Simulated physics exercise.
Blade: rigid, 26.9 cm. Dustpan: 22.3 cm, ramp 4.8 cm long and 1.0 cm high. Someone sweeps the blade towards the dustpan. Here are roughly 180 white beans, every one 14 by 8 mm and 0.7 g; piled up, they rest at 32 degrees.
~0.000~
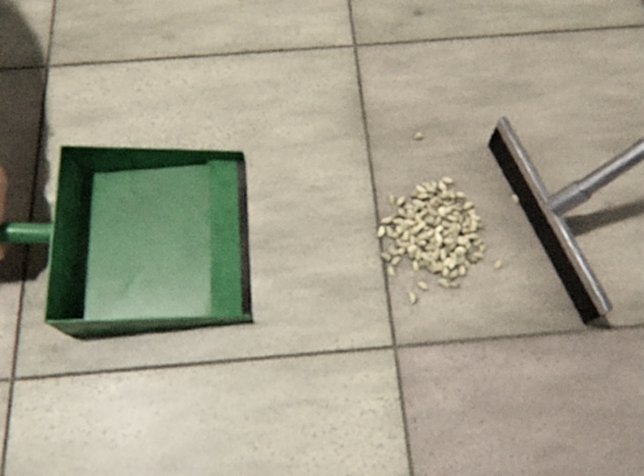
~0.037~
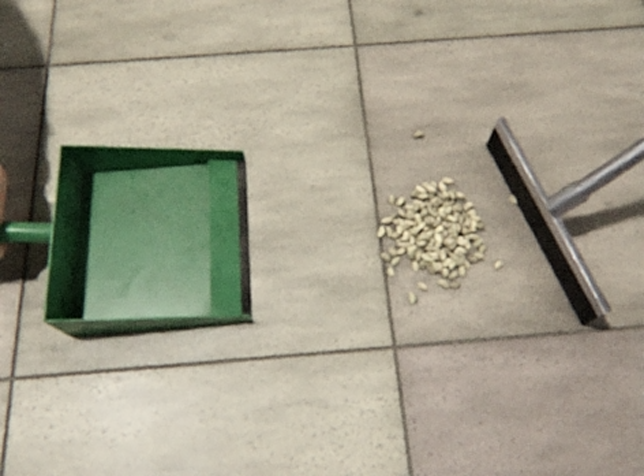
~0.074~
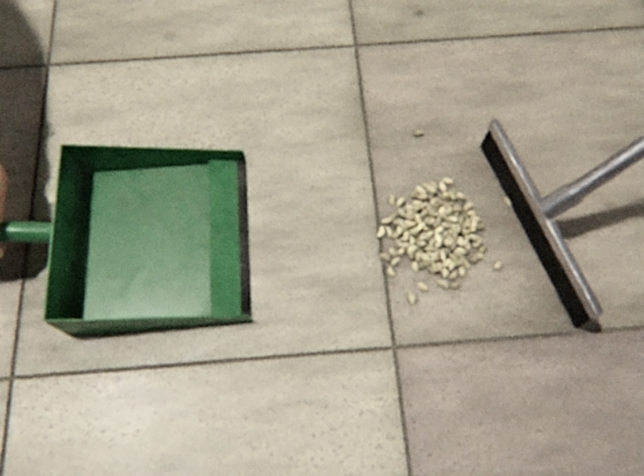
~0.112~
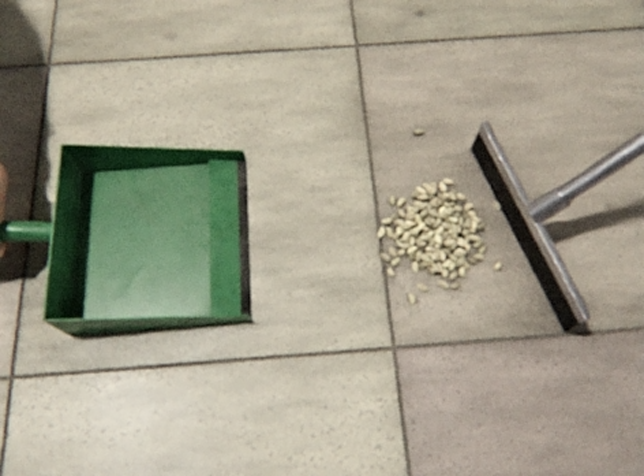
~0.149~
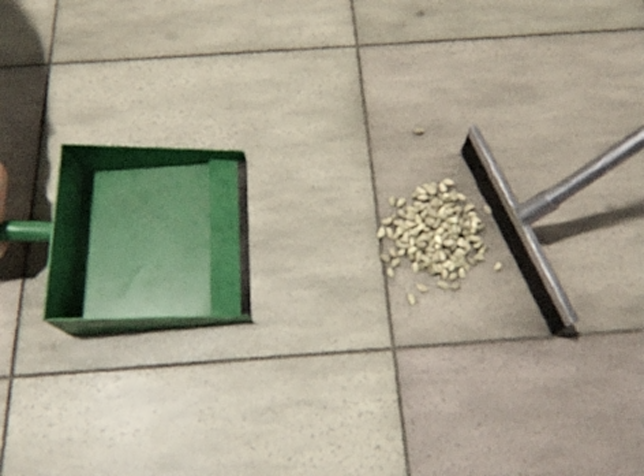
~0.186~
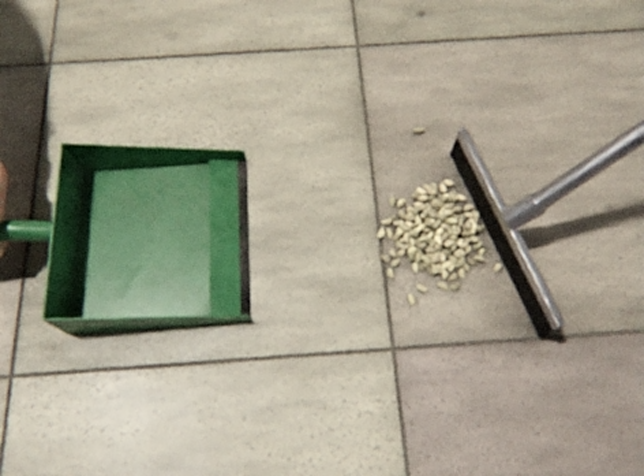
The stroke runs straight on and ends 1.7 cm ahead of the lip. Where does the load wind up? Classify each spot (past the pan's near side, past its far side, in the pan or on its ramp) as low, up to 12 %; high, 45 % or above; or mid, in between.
Past the pan's near side mid, past the pan's far side low, in the pan or on its ramp mid.
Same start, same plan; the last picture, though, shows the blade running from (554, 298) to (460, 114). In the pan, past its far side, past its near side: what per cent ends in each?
The pan gets 0, the far side 5 and the near side 5.
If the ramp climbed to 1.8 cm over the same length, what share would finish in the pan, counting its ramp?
That would give something like 15 per cent.
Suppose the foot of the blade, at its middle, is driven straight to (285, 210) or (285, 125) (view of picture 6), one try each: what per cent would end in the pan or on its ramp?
About 5 and 0 per cent.
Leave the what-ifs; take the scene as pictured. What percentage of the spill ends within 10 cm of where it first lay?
Near 0 per cent.
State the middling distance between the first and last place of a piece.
24 cm or thereabouts.
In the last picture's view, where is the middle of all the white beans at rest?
About (261, 275).
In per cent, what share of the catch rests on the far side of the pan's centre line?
I'd say near 20 per cent.
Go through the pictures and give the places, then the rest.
In the first picture, blade from (605, 310) to (501, 124), moved 0.0 cm, 0 of the pieces shifted so far; middle of the pieces at (436, 228); pan at (147, 244).
In the second picture, blade from (602, 311) to (499, 125), moved 0.3 cm, 0 of the pieces shifted so far; middle of the pieces at (436, 228).
In the third picture, blade from (595, 314) to (494, 127), moved 1.1 cm, 2 of the pieces shifted so far; middle of the pieces at (436, 229).
In the fourth picture, blade from (583, 317) to (483, 129), moved 2.5 cm, 2 of the pieces shifted so far; middle of the pieces at (437, 229).
In the fifth picture, blade from (570, 321) to (472, 132), moved 4.1 cm, 2 of the pieces shifted so far; middle of the pieces at (437, 230).
In the sixth picture, blade from (557, 325) to (461, 135), moved 5.6 cm, 2 of the pieces shifted so far; middle of the pieces at (437, 230); pan at (147, 243). The blade's pace is about 0.41 m/s, heading 8 degrees towards the viewer's side.
After 0.50 s, middle of the blade 19 cm from the lip; 0 % over the lip, far side 0 %, near side 5 %.
After 0.71 s, middle of the blade 10 cm from the lip; 0 % over the lip, far side 0 %, near side 10 %.
Then, at 1.03 s, middle of the blade 5 cm from the lip; 20 % over the lip, far side 0 %, near side 15 %.
By 2.2 s all is still; near side 15 %, far side 0 %, pan 20 %, in front of the lip or behind the blade 60 %.
